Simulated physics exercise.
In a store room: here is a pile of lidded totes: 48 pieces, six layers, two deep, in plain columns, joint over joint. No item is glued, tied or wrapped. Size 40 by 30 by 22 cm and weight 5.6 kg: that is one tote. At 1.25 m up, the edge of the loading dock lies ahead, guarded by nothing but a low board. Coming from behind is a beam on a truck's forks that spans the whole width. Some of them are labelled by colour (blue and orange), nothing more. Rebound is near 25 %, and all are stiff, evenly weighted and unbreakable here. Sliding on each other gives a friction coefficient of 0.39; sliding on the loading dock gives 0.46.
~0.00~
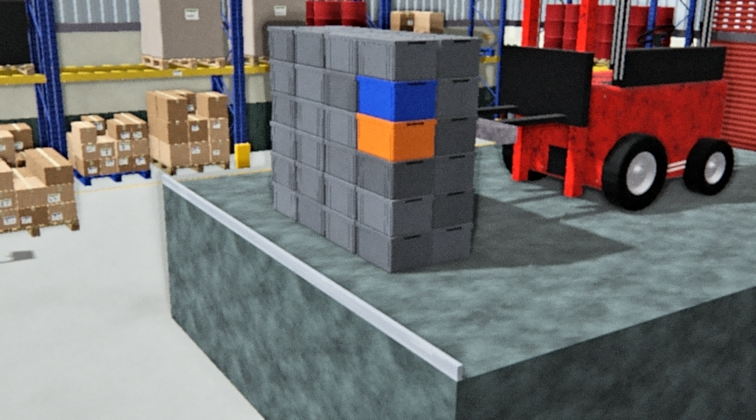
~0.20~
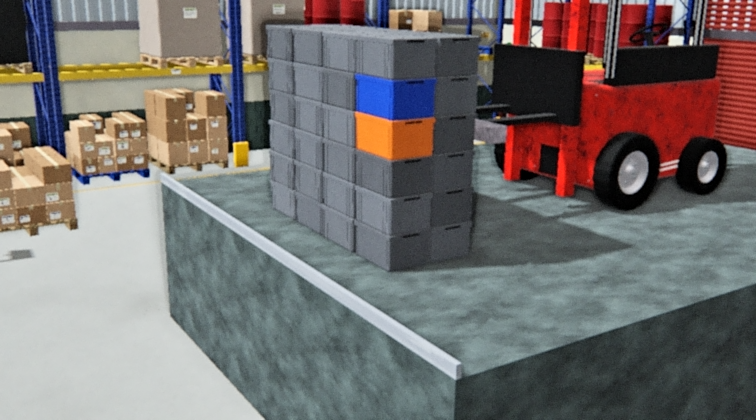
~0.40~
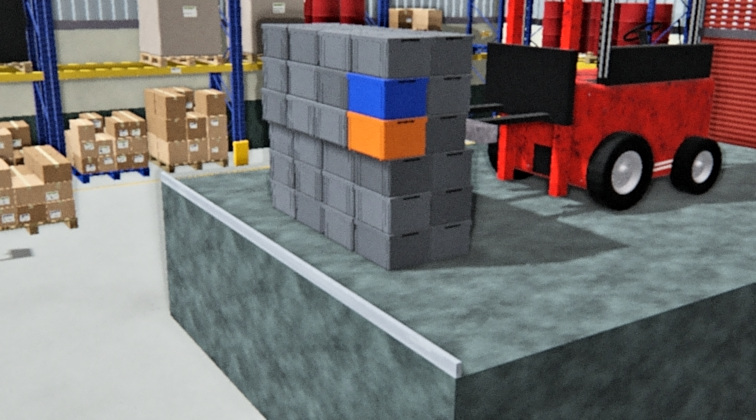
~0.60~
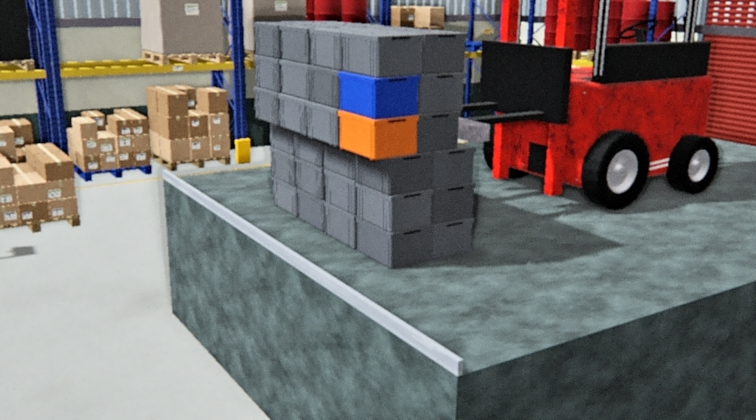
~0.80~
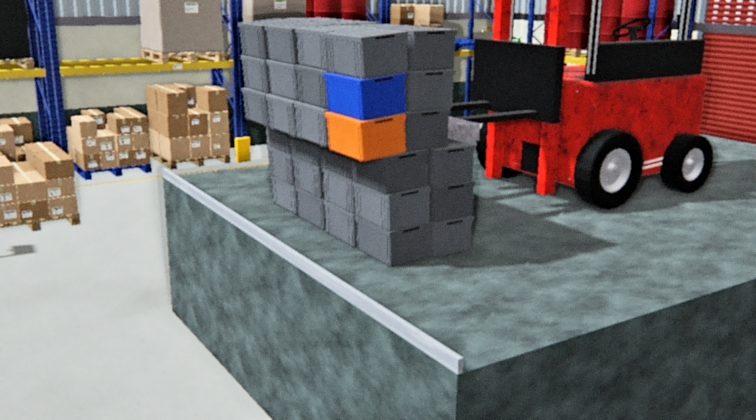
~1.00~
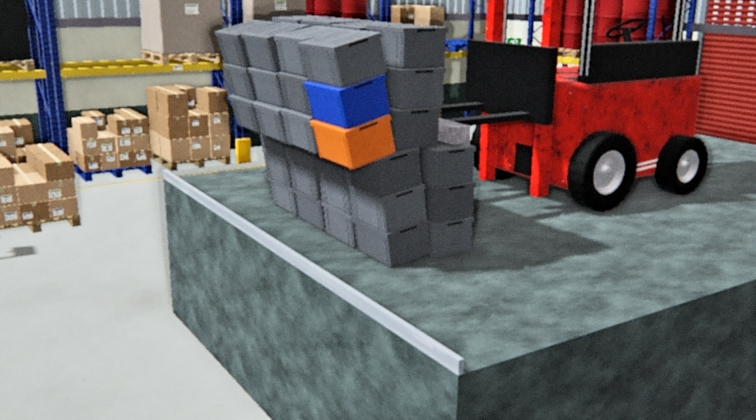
In the video, a red forklift moves left toward a stack of gray totes with one blue and one orange, and the upper layers shift left over the lower ones, then the near column leans toward the platform's edge.
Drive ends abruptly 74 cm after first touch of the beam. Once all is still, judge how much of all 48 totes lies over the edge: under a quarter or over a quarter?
I would say more than a quarter.
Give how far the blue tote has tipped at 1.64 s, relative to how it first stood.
Roughly 120 degrees.
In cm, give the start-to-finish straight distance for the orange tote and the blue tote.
Net shift, middle to middle: Orange 240 cm, blue 290 cm.
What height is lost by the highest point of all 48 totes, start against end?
Roughly 30 centimetres.
After 1.64 s, 3 of the 48 totes over the edge; orange tote upside down; blue tote on its side.
After 2.42 s, 17 of the 48 totes over the edge; blue tote upside down; orange tote leaning 71°, 1.86 m lower.
By the end (3.4 s), 25 of the 48 totes over the edge; blue tote upside down; orange tote on its side. That is 52 per cent.
